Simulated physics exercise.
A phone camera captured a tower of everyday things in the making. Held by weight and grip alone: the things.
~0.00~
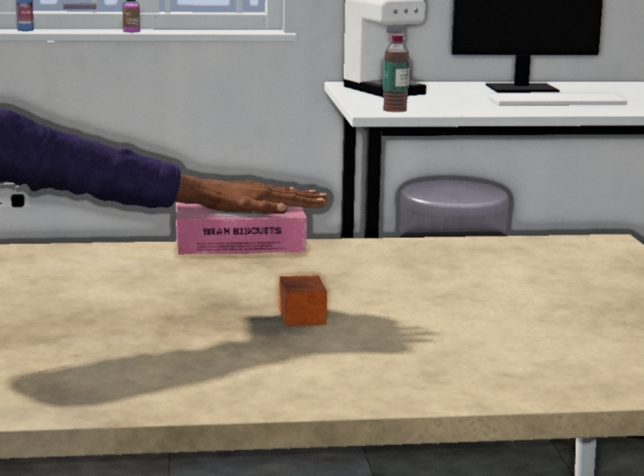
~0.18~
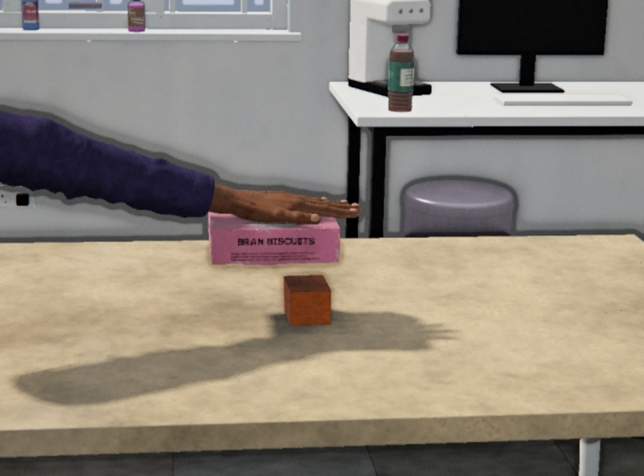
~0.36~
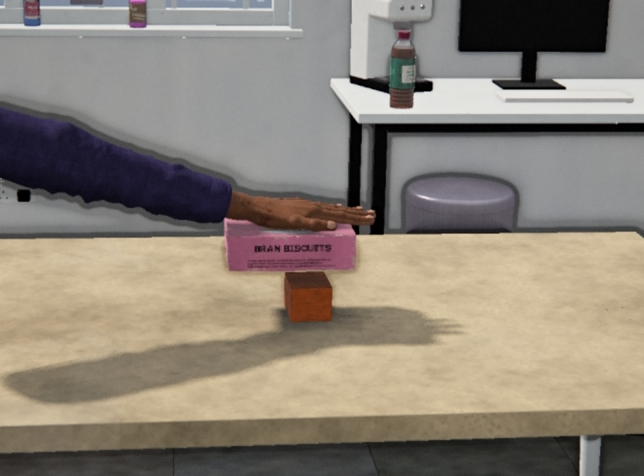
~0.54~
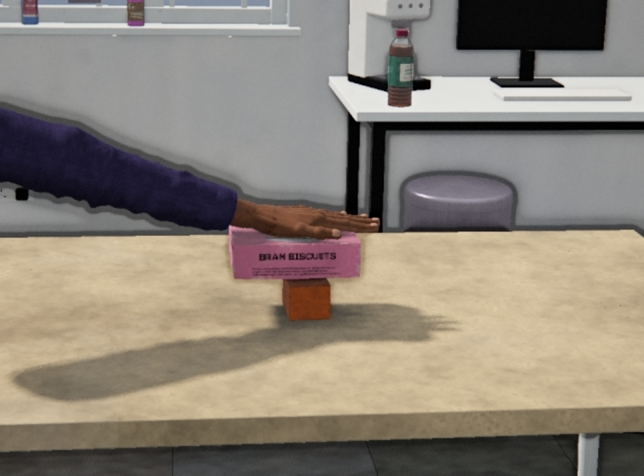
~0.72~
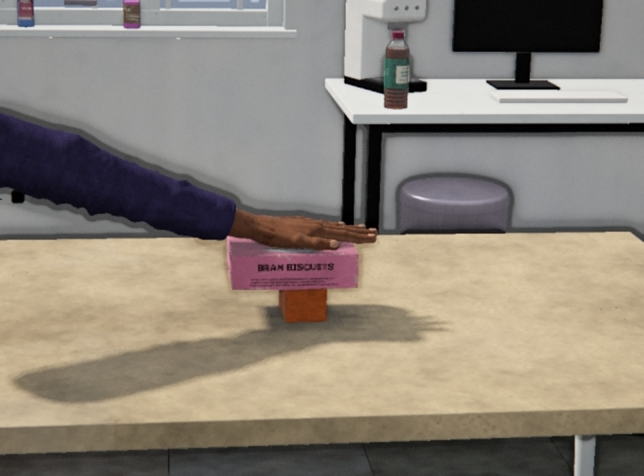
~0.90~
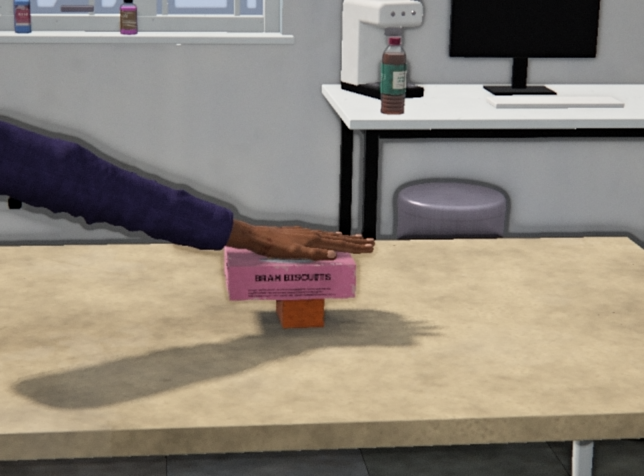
On a tan tabletop in a room with a desk and monitor behind, a dark-sleeved arm reaches in from the left, its hand flat above a pink packet. The hand and packet shift right, then lower together until the packet sits across the top of a small orange block.
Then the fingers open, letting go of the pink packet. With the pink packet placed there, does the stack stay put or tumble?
Stable.
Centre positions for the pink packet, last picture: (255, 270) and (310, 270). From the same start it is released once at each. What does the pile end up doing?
First try: It comes apart; second try: It keeps its balance.
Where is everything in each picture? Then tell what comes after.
The first frame shows on its way; pink packet (239, 223); orange block (303, 300).
The second frame shows on its way; pink packet (273, 233); orange block (307, 300).
The third frame shows on its way; pink packet (288, 240); orange block (308, 296).
The fourth frame shows on its way; pink packet (293, 248); orange block (306, 295).
The fifth frame shows on its way; pink packet (291, 258); orange block (302, 297).
The sixth frame shows in place under the hand; pink packet (288, 268); orange block (300, 303).
After 1.10 s, no change.
After 1.50 s, pink packet resting near (288, 269).
In the end (2.0 s), both unmoved. At the end, from the last picture's camera, pink packet near (288, 269). The pile holds.
